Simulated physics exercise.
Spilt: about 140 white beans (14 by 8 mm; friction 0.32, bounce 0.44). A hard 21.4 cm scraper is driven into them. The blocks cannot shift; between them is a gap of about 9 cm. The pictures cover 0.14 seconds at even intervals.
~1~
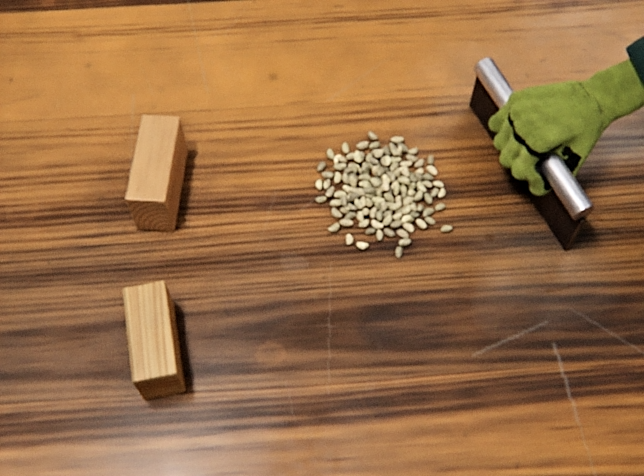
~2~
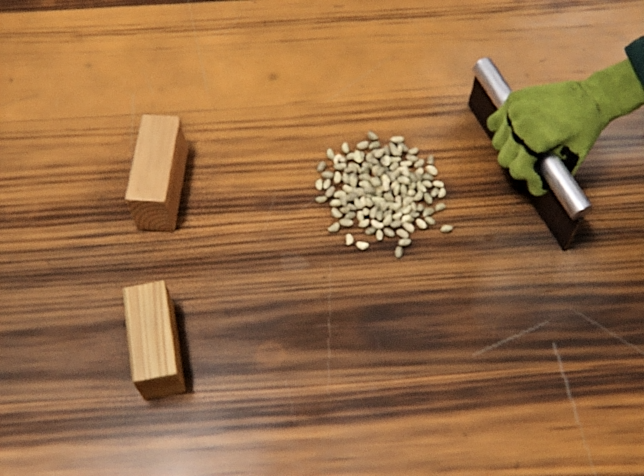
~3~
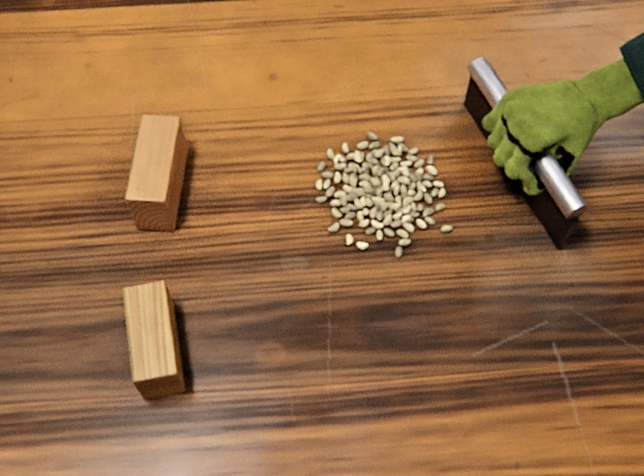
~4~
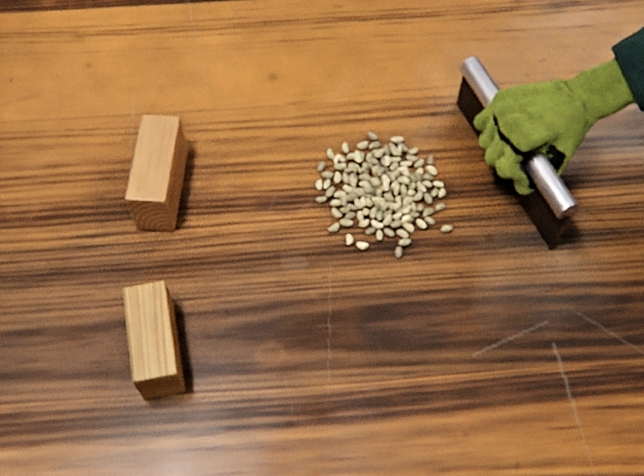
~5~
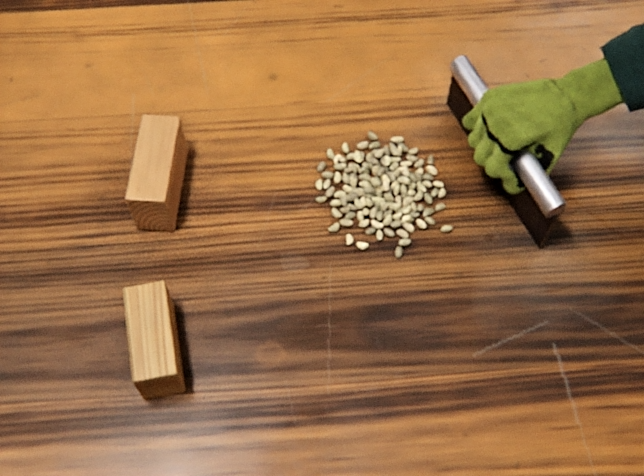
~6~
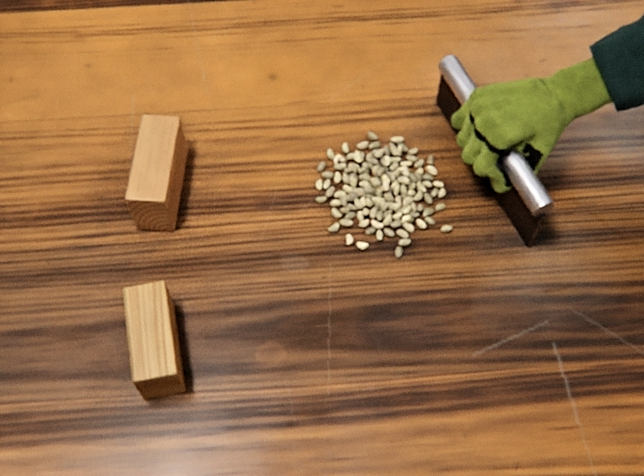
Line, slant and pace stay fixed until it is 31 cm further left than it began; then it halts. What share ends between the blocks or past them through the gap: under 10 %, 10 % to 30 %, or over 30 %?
Note: Through the gap, slight share.
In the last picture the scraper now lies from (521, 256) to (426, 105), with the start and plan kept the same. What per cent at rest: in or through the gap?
Gap share: 20 in a hundred.
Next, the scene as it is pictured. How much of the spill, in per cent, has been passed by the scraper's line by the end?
Estimated share: Near 25 %.
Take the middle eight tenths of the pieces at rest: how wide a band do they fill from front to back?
Roughly 16 cm.
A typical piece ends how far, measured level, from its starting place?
It works out at some 16 centimetres.
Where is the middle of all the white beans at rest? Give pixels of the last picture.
The middle of the pieces at rest is roughly at (239, 213).
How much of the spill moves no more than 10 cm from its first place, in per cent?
I'd guess close to 20 per cent.
Then, 0.29 s after the last picture, scraper 18 cm from its start, spill 14 cm wide; round the far block 5 %, held up before the blocks 95 %.
Then, 0.59 s after the last picture, scraper 31 cm from its start, spill 19 cm wide; round the far block 10 %, held up before the blocks 90 %.
Then, 0.84 s after the last picture, scraper 31 cm from its start, spill 20 cm wide; round the far block 15 %, held up before the blocks 85 %.
In the end, in or through the gap 0 %, round the near block 0 %, round the far block 15 %, held up before the blocks 85 %.
